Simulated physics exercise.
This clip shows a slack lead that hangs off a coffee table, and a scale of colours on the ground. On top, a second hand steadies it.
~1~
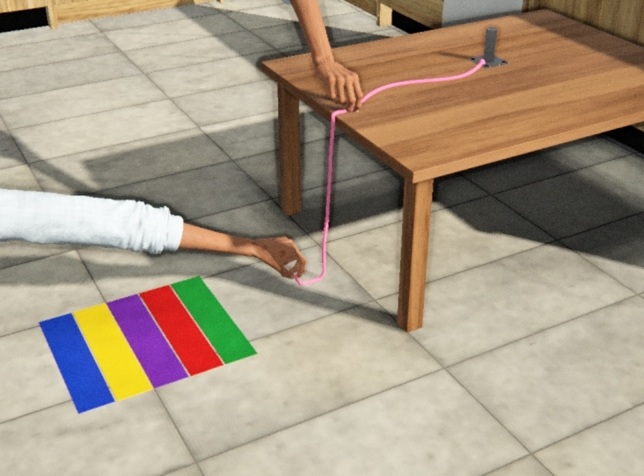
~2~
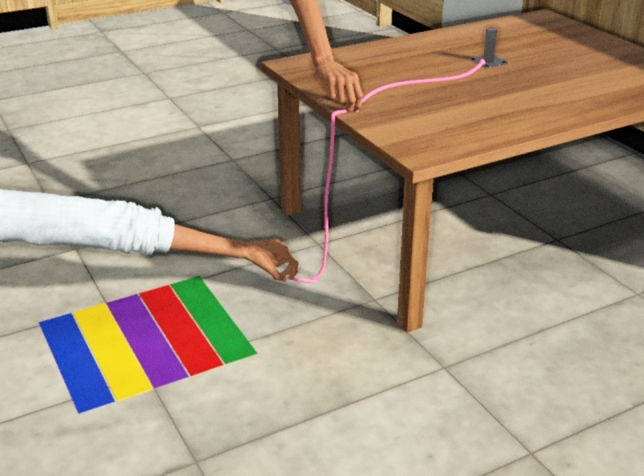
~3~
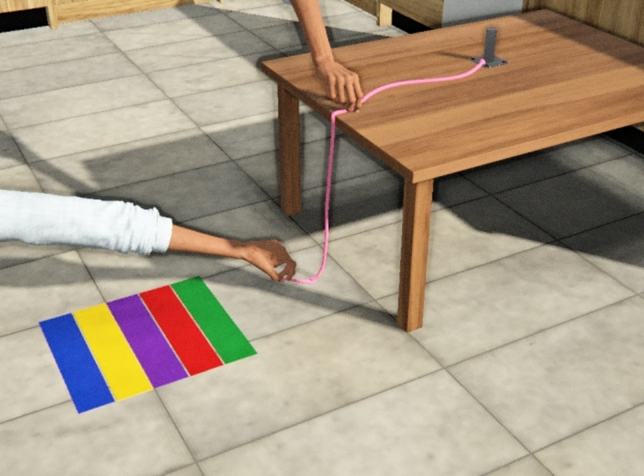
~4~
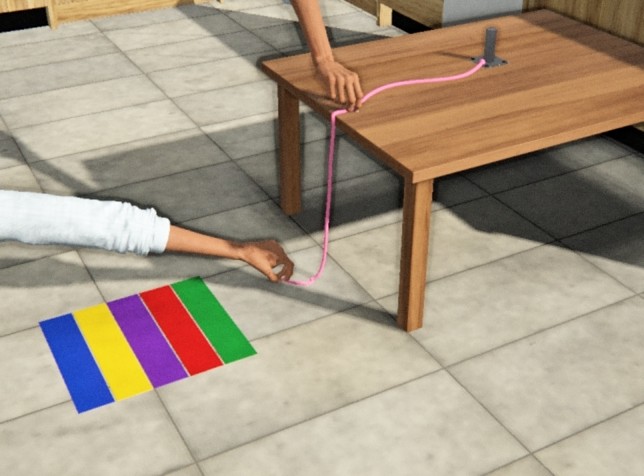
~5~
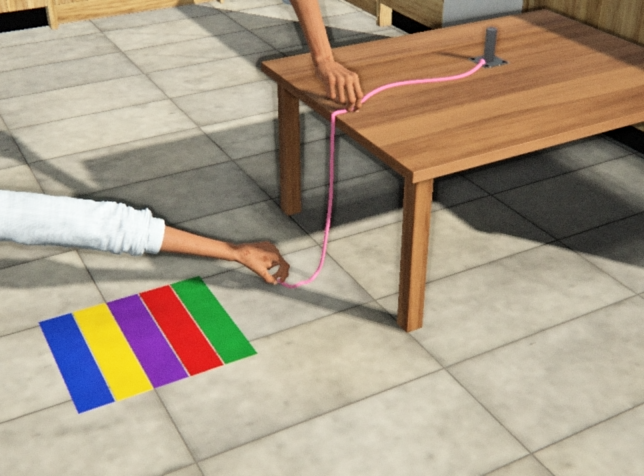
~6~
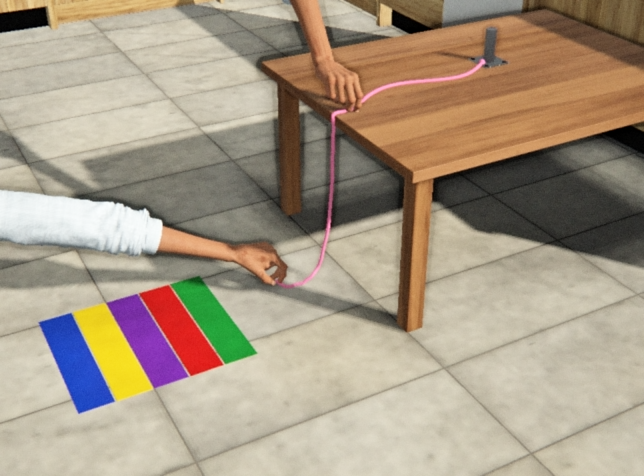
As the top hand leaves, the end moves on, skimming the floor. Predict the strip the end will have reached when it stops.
I would say the red strip.
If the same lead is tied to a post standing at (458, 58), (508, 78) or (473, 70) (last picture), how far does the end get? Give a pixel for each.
In pixels, the answers are (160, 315), (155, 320) and (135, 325).
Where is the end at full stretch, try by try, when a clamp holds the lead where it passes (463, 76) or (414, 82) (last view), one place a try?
Around (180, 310), then around (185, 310).
Soon after, end near (245, 291); short of the strips.
After that, end near (202, 304); over green.
At the stop, end near (175, 312); over red. It halts on the red strip.
